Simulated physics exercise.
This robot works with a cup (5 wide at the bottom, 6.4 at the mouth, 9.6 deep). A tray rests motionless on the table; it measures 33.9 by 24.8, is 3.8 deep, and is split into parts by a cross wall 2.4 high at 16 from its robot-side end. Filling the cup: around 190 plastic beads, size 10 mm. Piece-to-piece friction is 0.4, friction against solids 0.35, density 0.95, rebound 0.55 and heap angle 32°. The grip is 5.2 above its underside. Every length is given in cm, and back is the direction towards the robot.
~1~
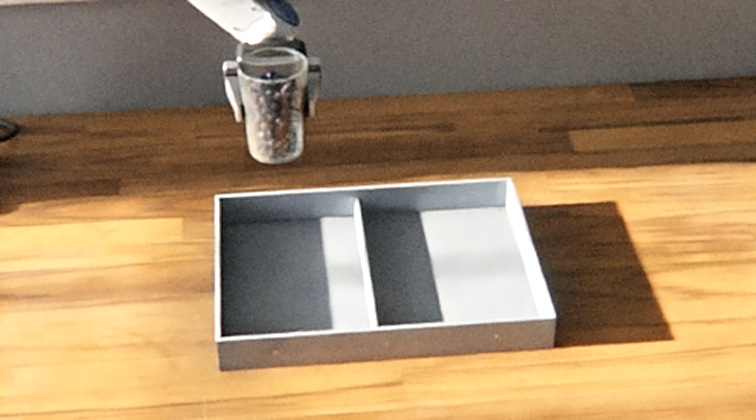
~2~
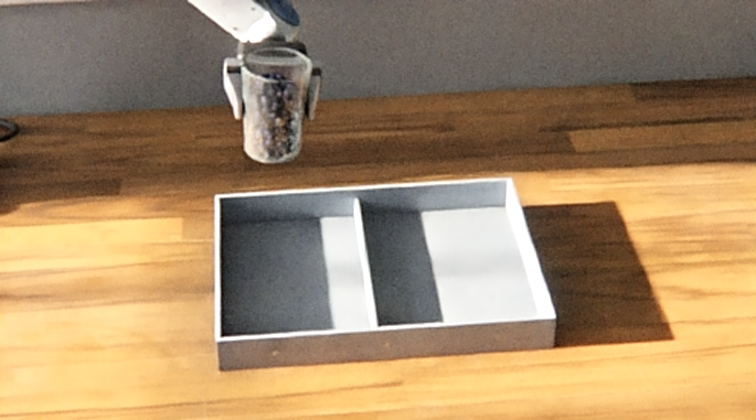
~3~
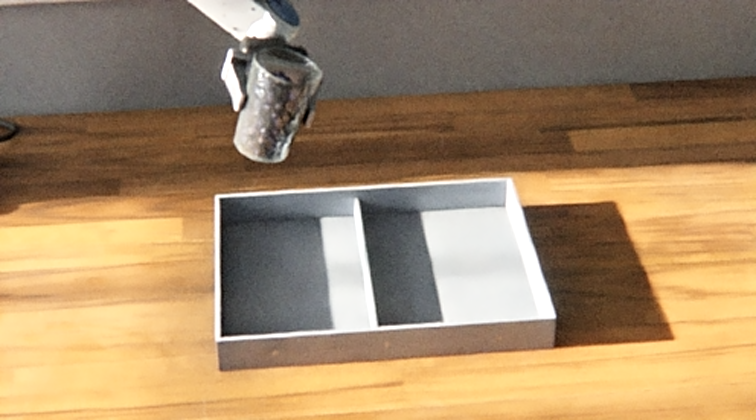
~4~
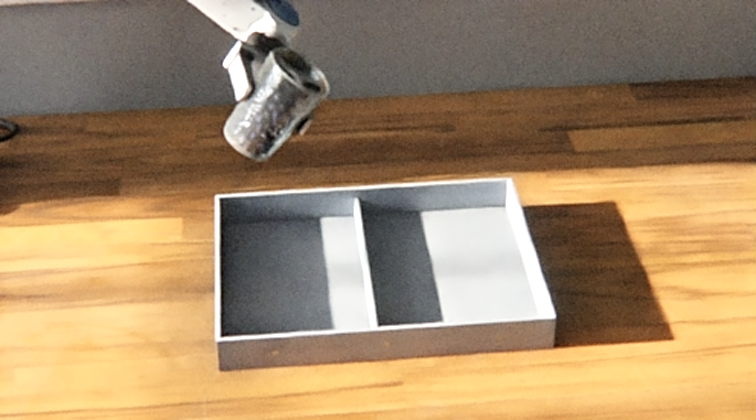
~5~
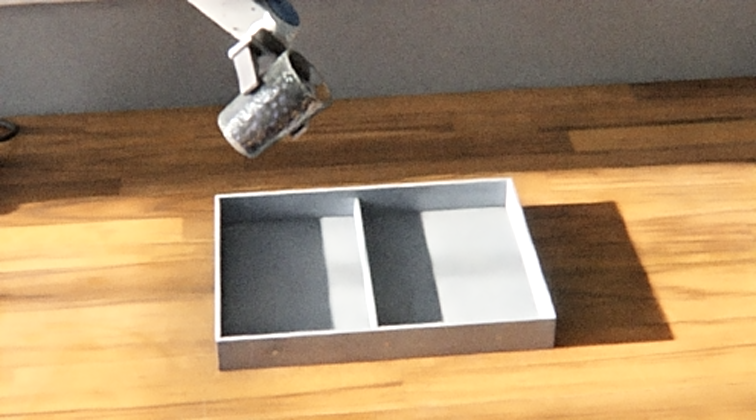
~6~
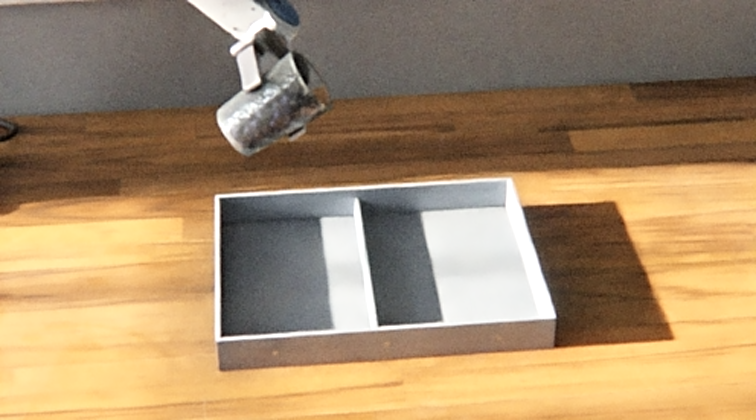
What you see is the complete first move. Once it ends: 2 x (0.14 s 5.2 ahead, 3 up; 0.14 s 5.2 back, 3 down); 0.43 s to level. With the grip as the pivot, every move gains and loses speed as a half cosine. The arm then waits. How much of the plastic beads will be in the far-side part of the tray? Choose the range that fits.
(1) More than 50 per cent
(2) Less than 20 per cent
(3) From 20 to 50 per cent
(3) From 20 to 50 per cent.
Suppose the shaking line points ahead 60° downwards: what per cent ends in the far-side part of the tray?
Roughly 0 per cent.
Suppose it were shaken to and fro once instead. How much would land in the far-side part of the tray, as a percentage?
Estimate for that case: 20 %.
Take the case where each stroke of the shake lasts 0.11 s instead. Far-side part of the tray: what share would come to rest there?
The share would be near 60 %.
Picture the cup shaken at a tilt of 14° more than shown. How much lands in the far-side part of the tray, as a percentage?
Estimate: Around 55 per cent.
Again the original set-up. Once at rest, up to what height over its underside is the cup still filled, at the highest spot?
Around 6.5 centimetres above the underside.
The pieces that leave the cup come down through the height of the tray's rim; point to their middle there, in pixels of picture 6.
Around (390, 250).
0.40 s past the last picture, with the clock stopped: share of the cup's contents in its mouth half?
Around 30 per cent of it.
Then, 0.40 s later, tilted 55° forward, highest piece 27 above the table; 128 in the cup, 34 in the far-side part, 19 in the robot-side part, 6 in flight or on a rim.
Then, 0.79 s later, tilted 24° forward, highest piece 25 above the table; 93 in the cup, 60 in the far-side part, 32 in the robot-side part, 2 in flight or on a rim.
Then, 1.19 s later, level, highest piece 25 above the table; 93 in the cup, 62 in the far-side part, 32 in the robot-side part.
Then, 2.24 s later, level, highest piece 25 above the table; 93 in the cup, 62 in the far-side part, 32 in the robot-side part.
At rest, 93 in the cup, 62 in the far-side part, 32 in the robot-side part. That is 33 % in the far-side part of the tray.
